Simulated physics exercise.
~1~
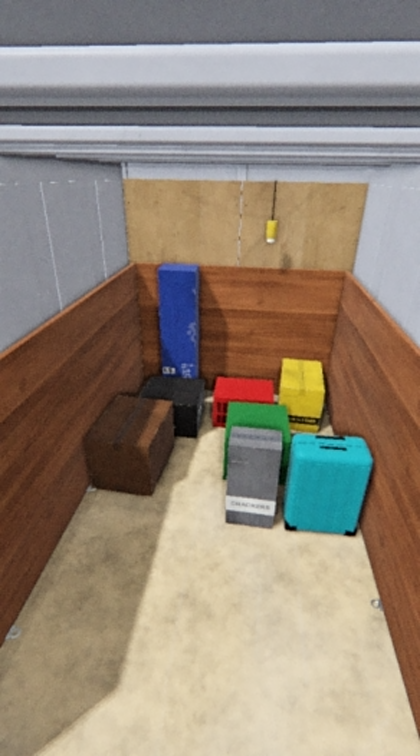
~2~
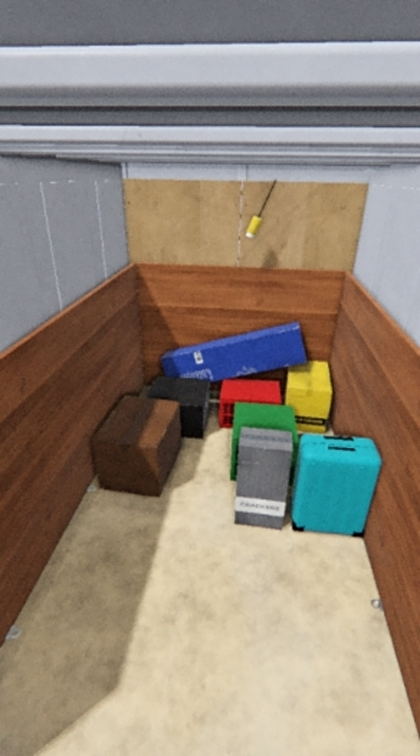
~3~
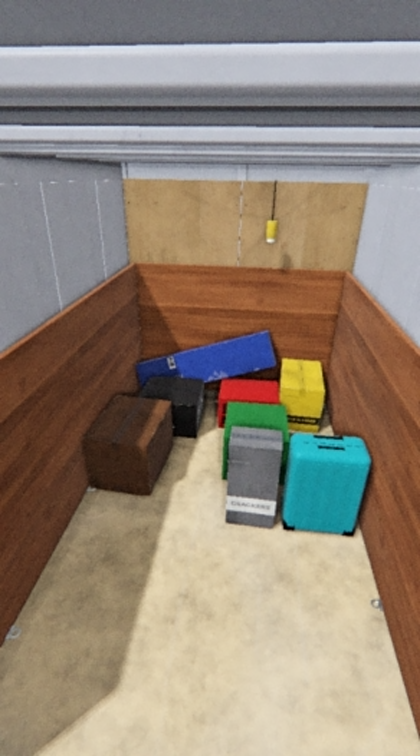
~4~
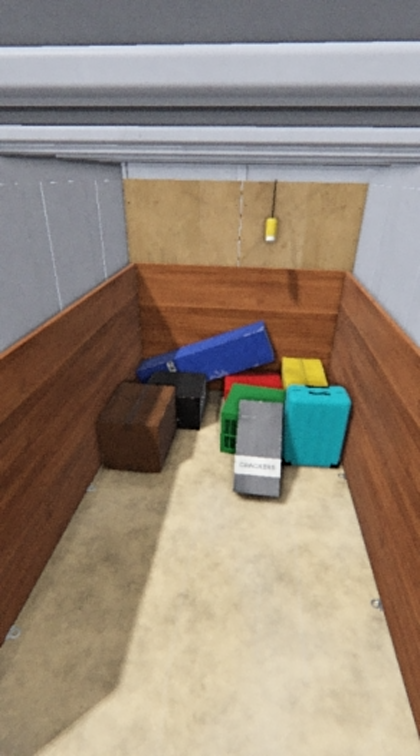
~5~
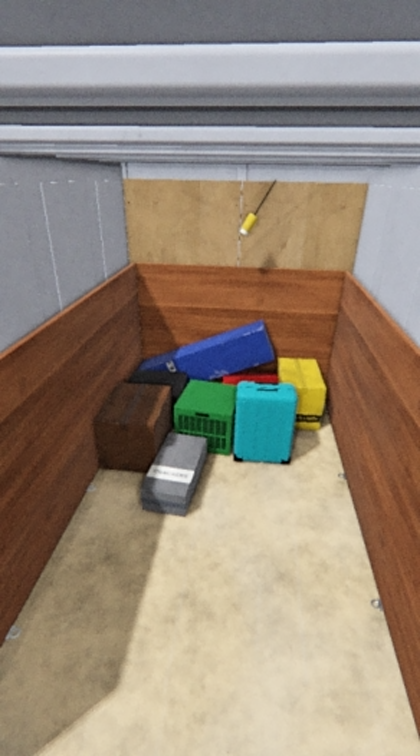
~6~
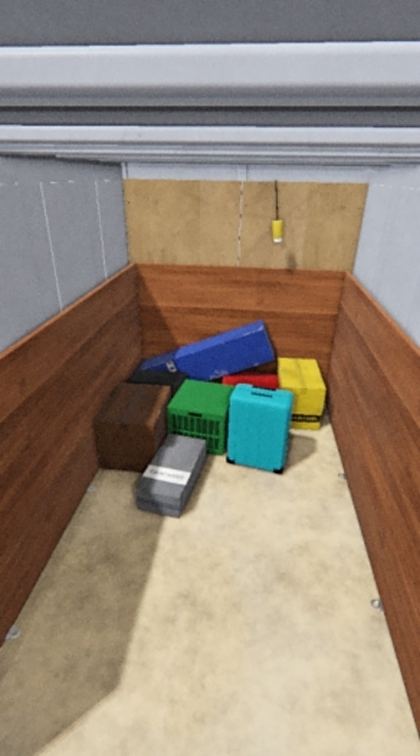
Boxes, chests and a turquoise case shift about in a van's load bay as the tall blue box topples right onto its side, then several items slide toward the front wall and leftward, leaving the grey box also lying on its side near the brown box.
